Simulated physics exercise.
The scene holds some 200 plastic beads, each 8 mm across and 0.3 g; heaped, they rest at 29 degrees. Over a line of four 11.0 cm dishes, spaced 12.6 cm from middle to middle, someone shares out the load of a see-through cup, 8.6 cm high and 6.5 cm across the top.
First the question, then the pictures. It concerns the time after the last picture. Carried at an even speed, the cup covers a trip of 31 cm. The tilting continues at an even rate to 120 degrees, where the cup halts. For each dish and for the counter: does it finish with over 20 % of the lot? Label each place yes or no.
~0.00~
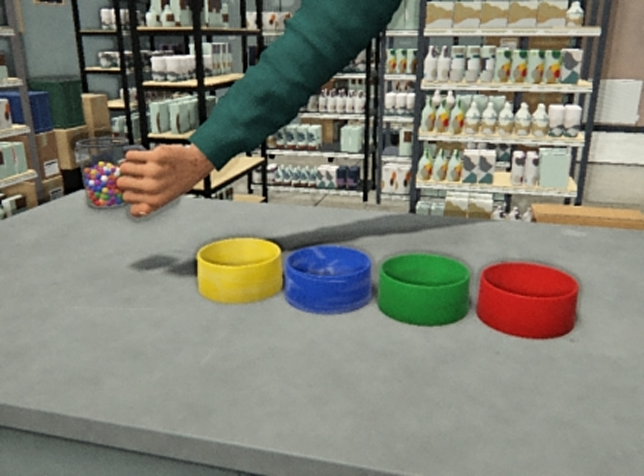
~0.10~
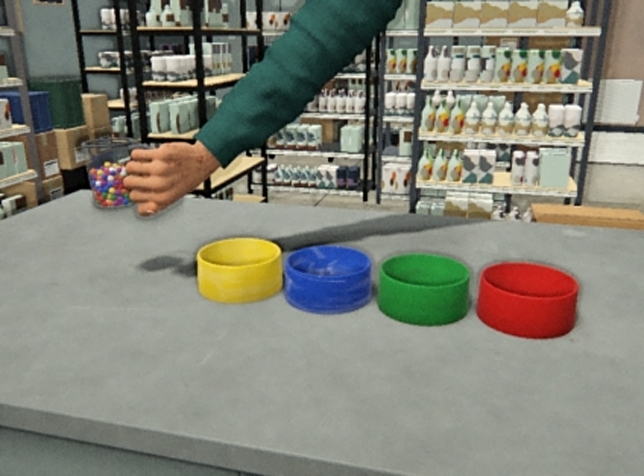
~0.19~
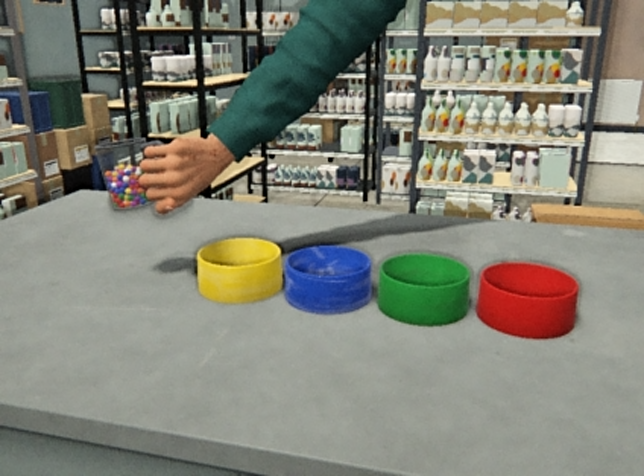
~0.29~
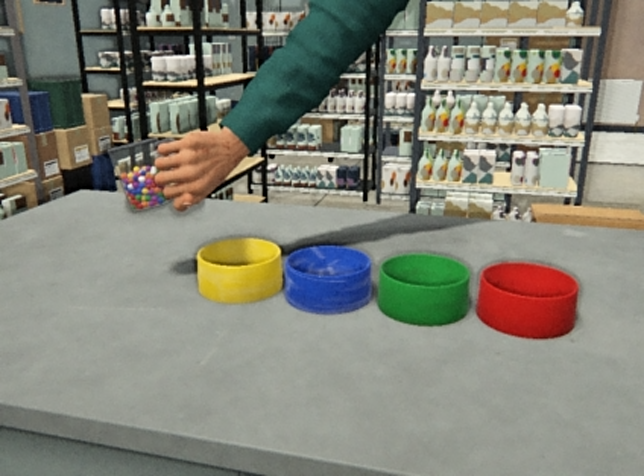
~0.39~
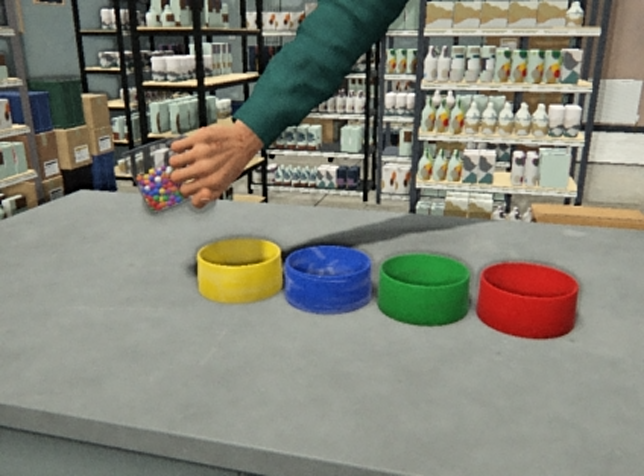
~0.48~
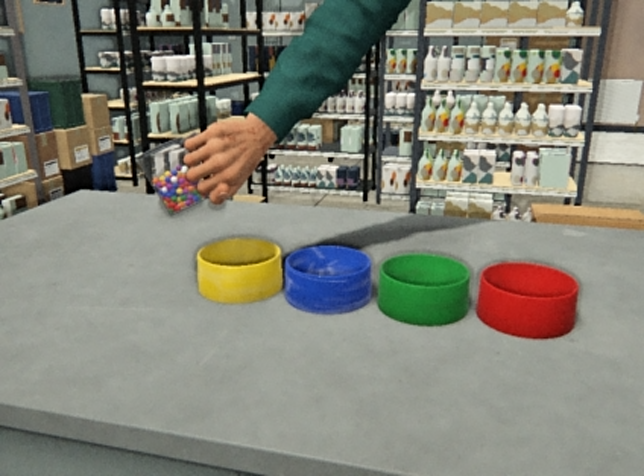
Red dish: No. Blue dish: No. Green dish: No. Yellow dish: Yes. Counter: Yes.
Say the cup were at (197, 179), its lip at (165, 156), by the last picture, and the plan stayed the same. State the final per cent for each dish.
Then red 0, blue 10, green 0, and yellow 50.
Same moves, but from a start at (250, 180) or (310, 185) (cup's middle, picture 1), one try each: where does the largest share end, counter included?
First try: Green; second try: Red.
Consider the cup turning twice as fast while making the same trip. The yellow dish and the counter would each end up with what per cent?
I'd expect yellow to end at 80 and the counter at 10.
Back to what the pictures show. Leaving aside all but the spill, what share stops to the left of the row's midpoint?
100 per cent.
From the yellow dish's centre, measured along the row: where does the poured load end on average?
Some 4 cm in the +x direction.
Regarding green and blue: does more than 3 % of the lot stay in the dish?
As for green, not so, and as for blue, correct.
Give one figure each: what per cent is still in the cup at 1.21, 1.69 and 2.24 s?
Approx. 100 / 95 / 0 percent.
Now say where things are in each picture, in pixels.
Cup at (107, 173), tilt 0 degrees, lip at (82, 141), moved 0.0 cm; middle of the pieces at (110, 189); yellow dish at (239, 252); blue dish at (328, 261); green dish at (424, 270); red dish at (529, 280), in the first frame.
Cup at (113, 173), tilt 2 degrees, lip at (87, 143), moved 1.0 cm; middle of the pieces at (117, 189), in the second frame.
Cup at (128, 174), tilt 8 degrees, lip at (100, 146), moved 3.3 cm; middle of the pieces at (133, 190), in the third frame.
Cup at (143, 175), tilt 14 degrees, lip at (113, 149), moved 5.7 cm; middle of the pieces at (150, 190), in the fourth frame.
Cup at (159, 176), tilt 20 degrees, lip at (127, 153), moved 8.1 cm; middle of the pieces at (167, 191), in the fifth frame.
Cup at (175, 177), tilt 26 degrees, lip at (141, 158), moved 10.5 cm; middle of the pieces at (184, 191); yellow dish at (239, 252); blue dish at (328, 261); green dish at (424, 270); red dish at (529, 280). Its pace works out near 60 degrees a second; the hand travels 25 cm a second, in the sixth frame.
After 1.21 s, tilt 70 degrees; cup holds 100 %.
After 1.69 s, tilt 99 degrees; cup holds 95 %.
After 2.24 s, tilt 120 degrees; cup holds 0 %, blue 15 %, yellow 40 %.
In the end, at 3.1 s, red 0 %, blue 10 %, green 0 %, yellow 40 %, counter 50 %.
